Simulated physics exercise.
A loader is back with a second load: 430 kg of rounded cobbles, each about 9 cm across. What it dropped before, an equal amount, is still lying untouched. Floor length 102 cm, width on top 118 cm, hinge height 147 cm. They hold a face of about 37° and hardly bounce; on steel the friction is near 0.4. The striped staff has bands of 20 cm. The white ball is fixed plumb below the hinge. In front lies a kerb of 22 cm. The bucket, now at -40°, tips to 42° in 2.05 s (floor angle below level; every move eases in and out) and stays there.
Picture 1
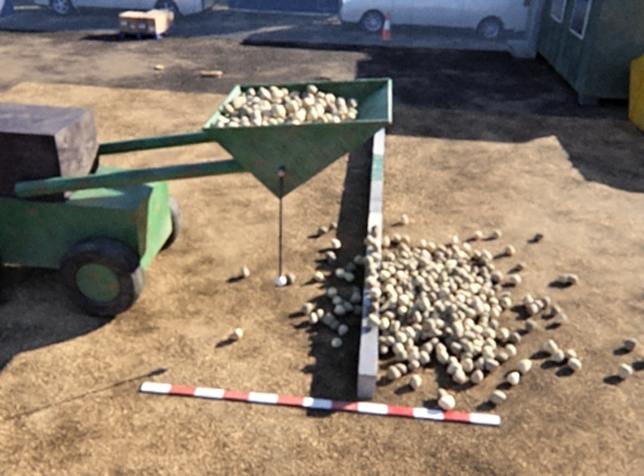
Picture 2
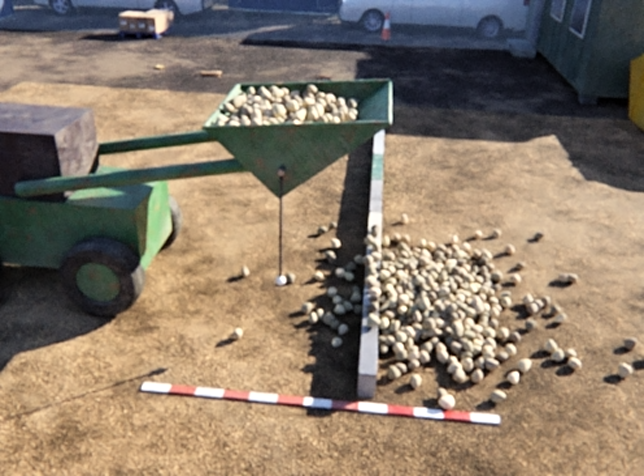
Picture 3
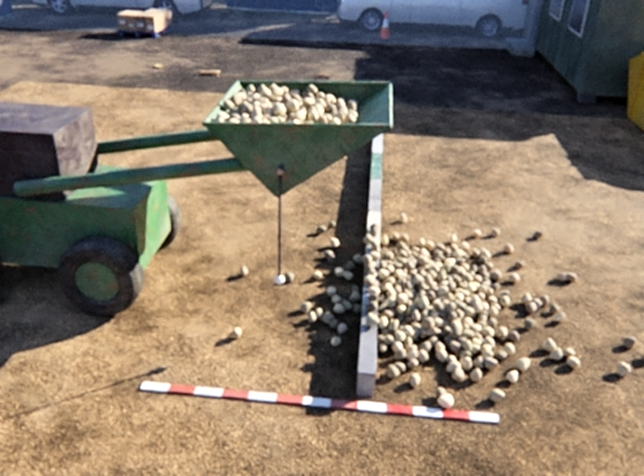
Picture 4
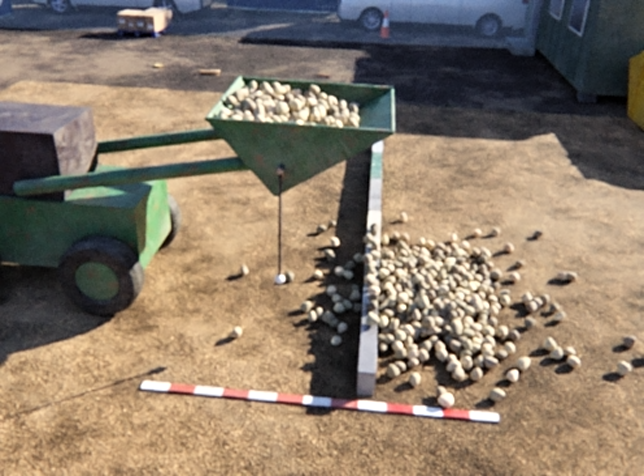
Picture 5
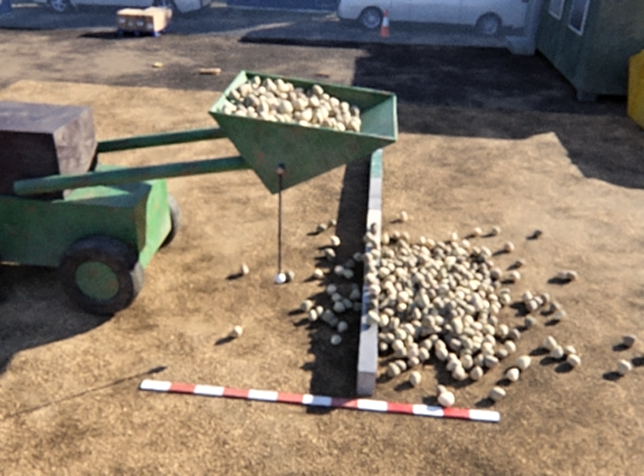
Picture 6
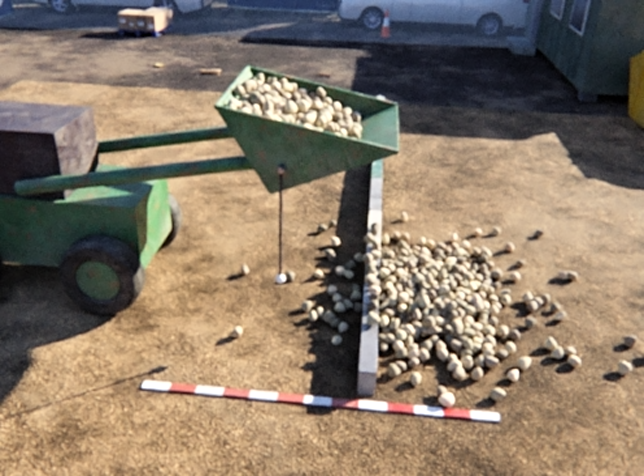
Green wheeled loader holding a raised bucket of pale round stones above a kerb, slowly tilting it rightward beside a scattered heap.
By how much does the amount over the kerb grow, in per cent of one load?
Some 88 per cent is added.
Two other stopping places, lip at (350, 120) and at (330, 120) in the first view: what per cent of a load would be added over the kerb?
Near 30 per cent from the first place, 10 from the second.
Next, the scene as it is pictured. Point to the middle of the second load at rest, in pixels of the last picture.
Near (414, 286).
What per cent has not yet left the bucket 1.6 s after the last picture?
It holds some 20 per cent.
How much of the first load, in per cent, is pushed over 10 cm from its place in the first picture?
Roughly 25 per cent of them.
Then, 0.9 s after the last picture the floor is at 29°; in per cent of one load, 98 in the bucket, 12 on this side of the kerb, 89 over the kerb; the foremost stones are at (617, 320).
Then, 1.6 s after the last picture the floor is at 42°; in per cent of one load, 19 in the bucket, 33 on this side of the kerb, 148 over the kerb; the foremost stones are at (617, 320).
Then, 1.9 s after the last picture the floor is at 42°; in per cent of one load, 0 in the bucket, 25 on this side of the kerb, 174 over the kerb; the foremost stones are at (617, 320).
Then, 4.6 s after the last picture the floor is at 42°; in per cent of one load, 0 in the bucket, 23 on this side of the kerb, 177 over the kerb; the foremost stones are at (617, 320). Net gain over the kerb, 88.
